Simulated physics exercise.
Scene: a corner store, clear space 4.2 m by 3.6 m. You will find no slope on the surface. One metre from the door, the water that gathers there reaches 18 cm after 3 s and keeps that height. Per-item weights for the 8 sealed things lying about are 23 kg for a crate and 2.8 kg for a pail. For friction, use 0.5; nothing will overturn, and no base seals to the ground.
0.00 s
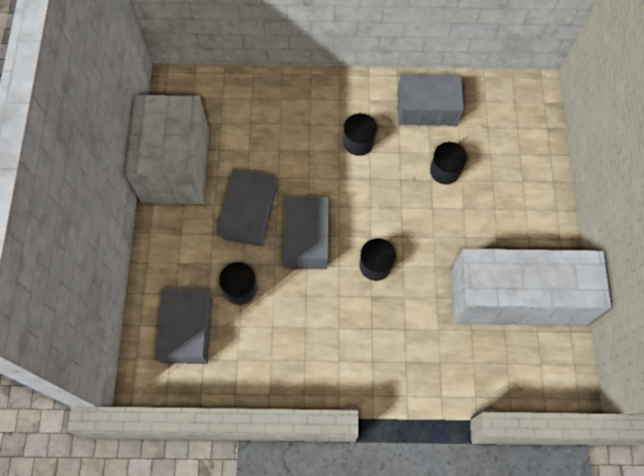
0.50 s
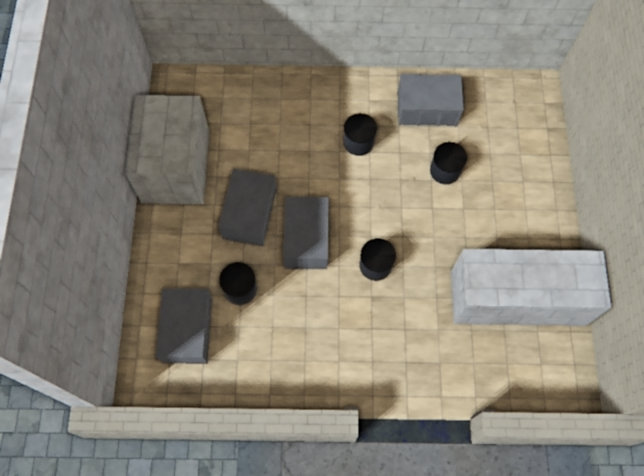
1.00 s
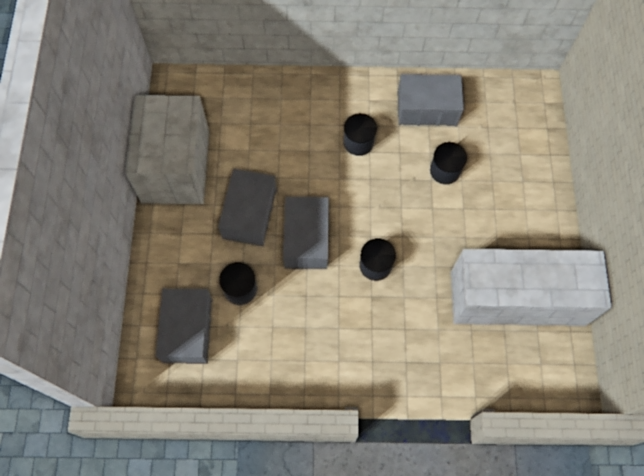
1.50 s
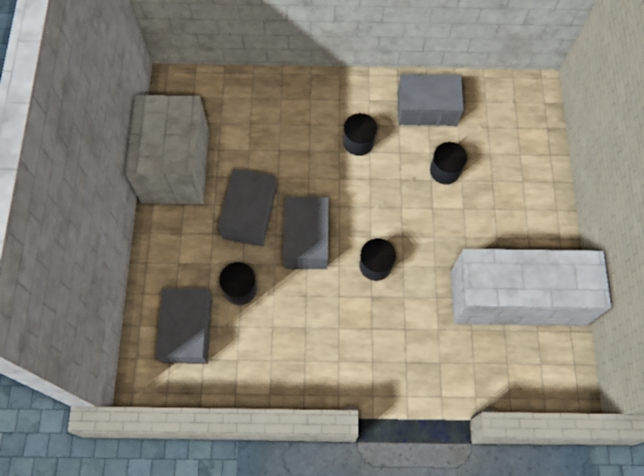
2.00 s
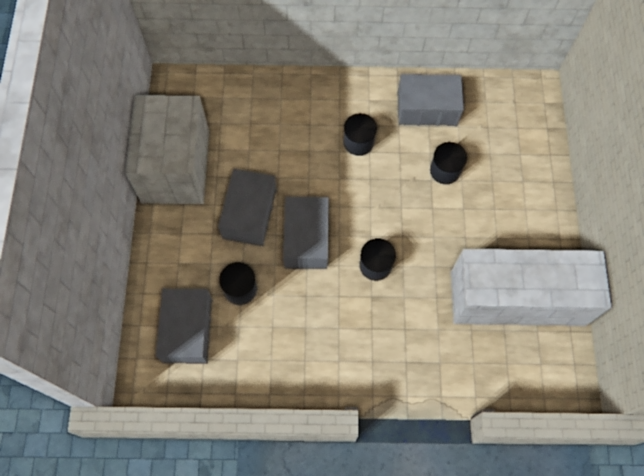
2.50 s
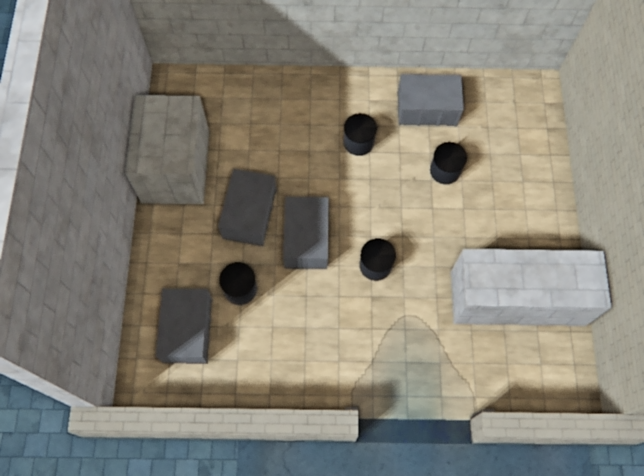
A walled room with a tiled floor, gray blocks and four dark round stools stayed still while bluish water covered the paving outside, then slipped through the front doorway and spread a little way inside.
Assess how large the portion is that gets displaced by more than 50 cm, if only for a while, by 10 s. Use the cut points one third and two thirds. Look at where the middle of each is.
It falls from one third to two thirds.
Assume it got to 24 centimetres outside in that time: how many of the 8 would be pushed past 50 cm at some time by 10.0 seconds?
5.
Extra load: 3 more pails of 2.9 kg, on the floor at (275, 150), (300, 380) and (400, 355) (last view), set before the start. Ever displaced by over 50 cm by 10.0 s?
Respectively, lower, lower and higher.
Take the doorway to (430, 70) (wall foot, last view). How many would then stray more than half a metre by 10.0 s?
Count: 4.
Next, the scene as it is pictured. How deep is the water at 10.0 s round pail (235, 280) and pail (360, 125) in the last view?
Some 7 cm at the first, some 12 cm at the second.
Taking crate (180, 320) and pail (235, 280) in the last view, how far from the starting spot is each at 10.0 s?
They sit 0 cm and 80 cm away, in the order given.
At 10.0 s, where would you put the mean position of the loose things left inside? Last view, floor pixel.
It sits at about (286, 204).
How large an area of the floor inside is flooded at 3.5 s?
Wet: Near 3.0 m2.
After 3.5 s 0 of 8 are over 50 cm from their spots; 0 afloat.
After 4.5 s 1 of 8 are over 50 cm from their spots; 1 afloat.
After 7.0 s 3 of 8 are over 50 cm from their spots; 3 afloat.
After 10.0 s 4 of 8 are over 50 cm from their spots, and 4 have been at some point; 4 afloat.
